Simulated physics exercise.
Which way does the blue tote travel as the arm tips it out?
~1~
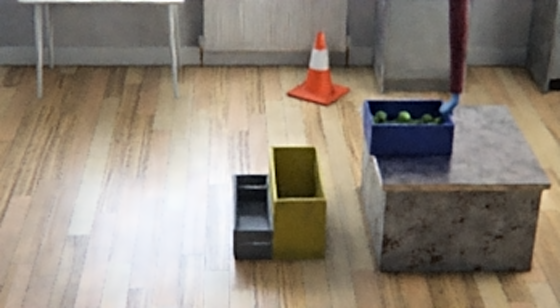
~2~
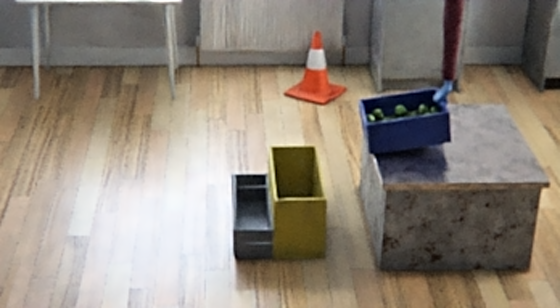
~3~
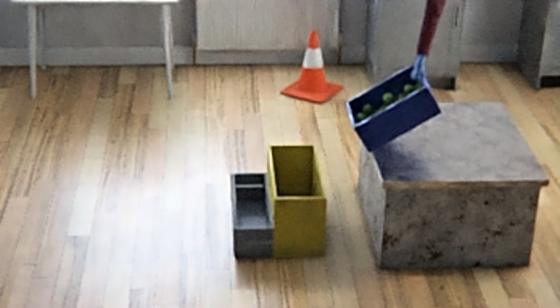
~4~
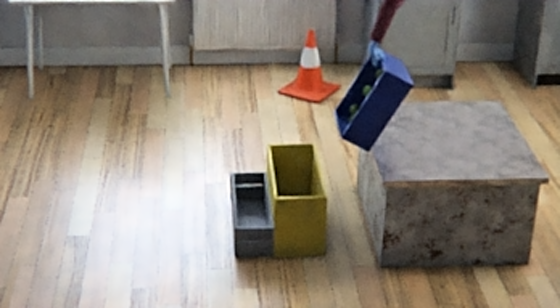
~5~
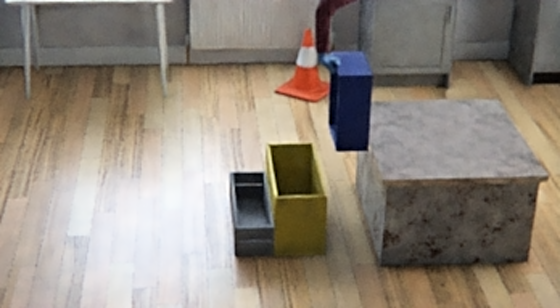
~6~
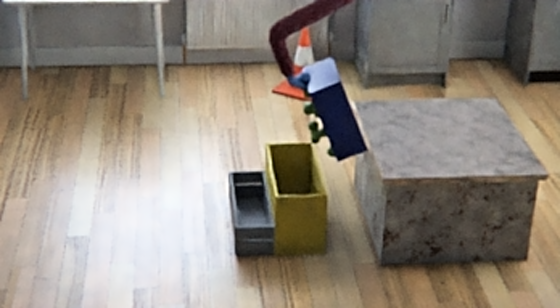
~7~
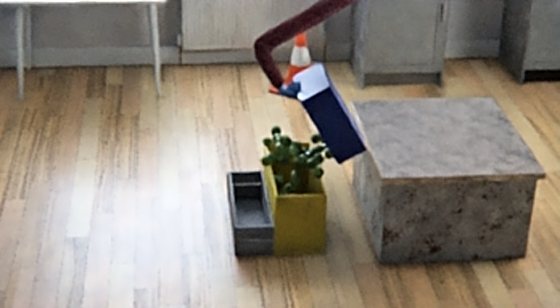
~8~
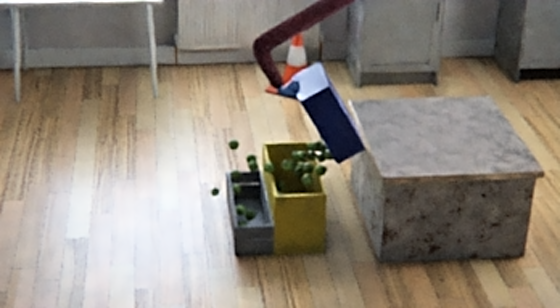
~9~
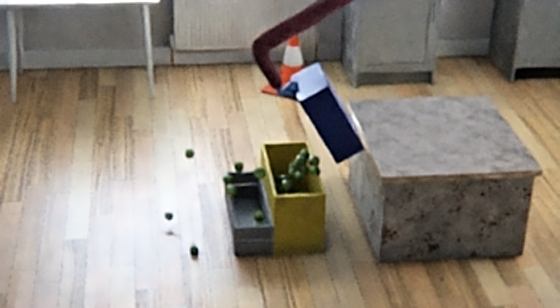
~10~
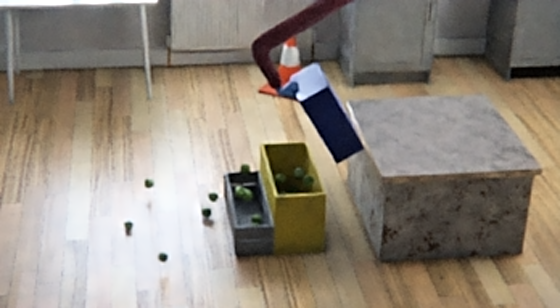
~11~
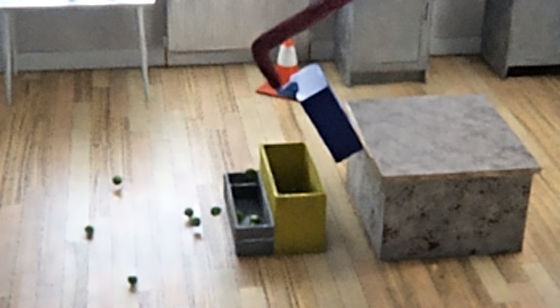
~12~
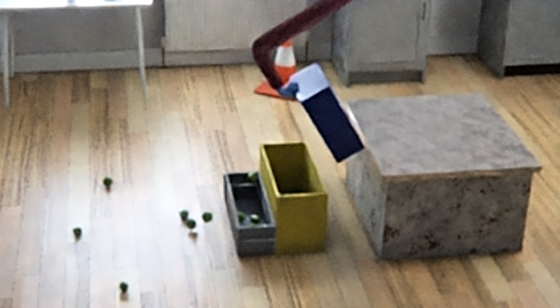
The blue tote moves to the left, away from its place on the bench.
